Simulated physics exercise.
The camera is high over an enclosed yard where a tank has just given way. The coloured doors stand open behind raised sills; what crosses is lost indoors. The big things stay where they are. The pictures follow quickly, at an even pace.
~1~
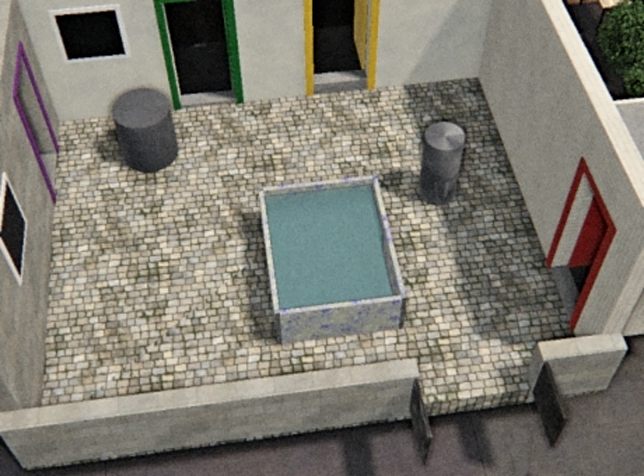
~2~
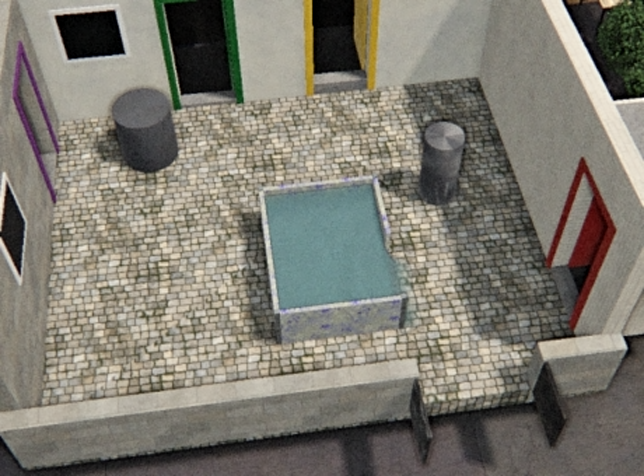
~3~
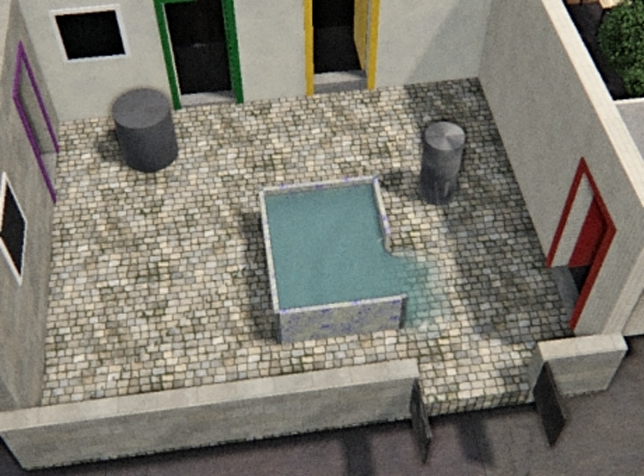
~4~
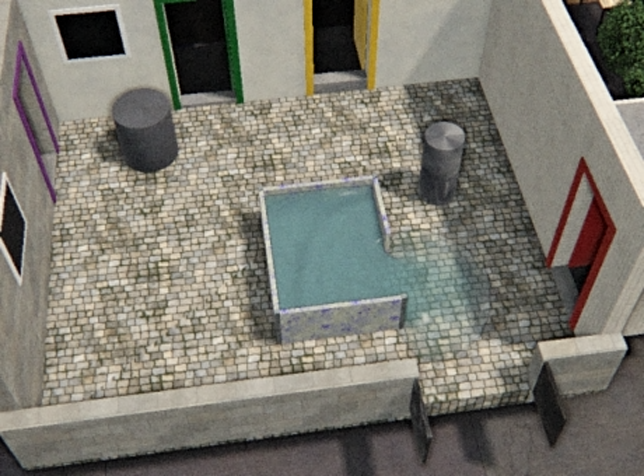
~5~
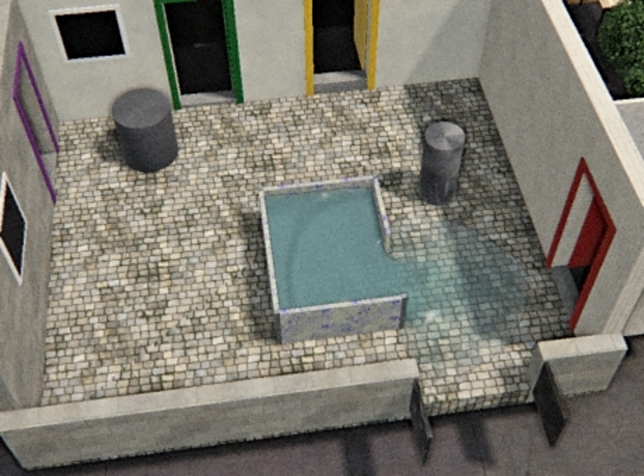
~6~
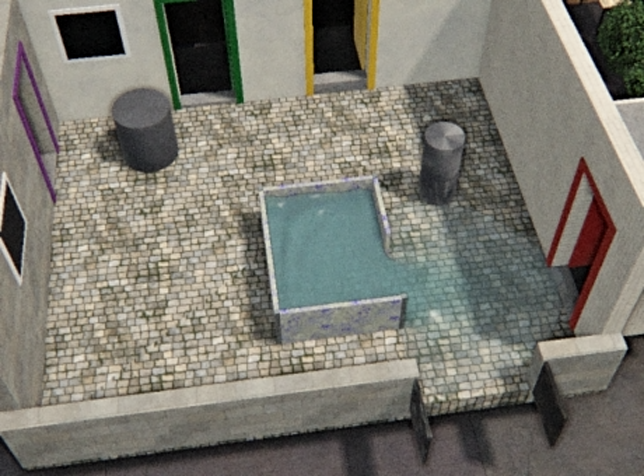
Water poured out through a gap in the right side of a raised tank in a walled stone yard, then spread across the paving to the right, reaching close to the open red door.
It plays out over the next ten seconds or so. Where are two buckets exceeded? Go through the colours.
One by one: The purple door holds within the limit; the green door holds within the limit; the yellow door holds within the limit; the red door floods.
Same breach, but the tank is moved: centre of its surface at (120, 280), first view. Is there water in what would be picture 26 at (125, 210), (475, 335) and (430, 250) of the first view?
One after the other: Dry, flooded, under water.
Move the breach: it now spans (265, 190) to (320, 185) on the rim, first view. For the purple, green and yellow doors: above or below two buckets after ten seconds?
The purple one floods, the green one lets more in, the yellow one is under.
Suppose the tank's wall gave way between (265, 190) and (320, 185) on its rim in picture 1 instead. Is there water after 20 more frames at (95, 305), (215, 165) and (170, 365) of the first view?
In that order: Dry, flooded, dry.
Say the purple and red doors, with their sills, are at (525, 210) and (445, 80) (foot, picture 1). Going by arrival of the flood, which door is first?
I say the purple-painted one.
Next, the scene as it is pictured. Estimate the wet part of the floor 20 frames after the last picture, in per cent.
Near 30 in a hundred.
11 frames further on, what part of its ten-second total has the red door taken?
Some 40 per cent.
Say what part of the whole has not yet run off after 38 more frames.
Some 62 per cent.
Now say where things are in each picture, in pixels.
In the first frame, still water in the water tank at (329, 244).
In the second frame, water pours out at (391, 286) and has run to a hidden place.
In the third frame, water pours out at (391, 287) and has run to (431, 260).
In the fourth frame, water pours out at (391, 287) and has run to (476, 265).
In the fifth frame, water pours out at (391, 287) and has run to (517, 270).
In the sixth frame, water pours out at (391, 287) and has run to (555, 275).
A moment on, water covers 20 % of the floor; the purple door not reached, the green door not reached, the yellow door not reached, the red door over two buckets in.
Next, water covers 20 % of the floor; the purple door not reached, the green door not reached, the yellow door not reached, the red door far over two buckets in.
Then, water covers 30 % of the floor; the purple door not reached, the green door not reached, the yellow door not reached, the red door far over two buckets in.
Later, water covers 45 % of the floor; the purple door not reached, the green door wet at the sill, nothing in, the yellow door wet at the sill, nothing in, the red door far over two buckets in.
In the end, water covers 65 % of the floor; the purple door wet at the sill, nothing in, the green door wet at the sill, nothing in, the yellow door wet at the sill, nothing in, the red door far over two buckets in.
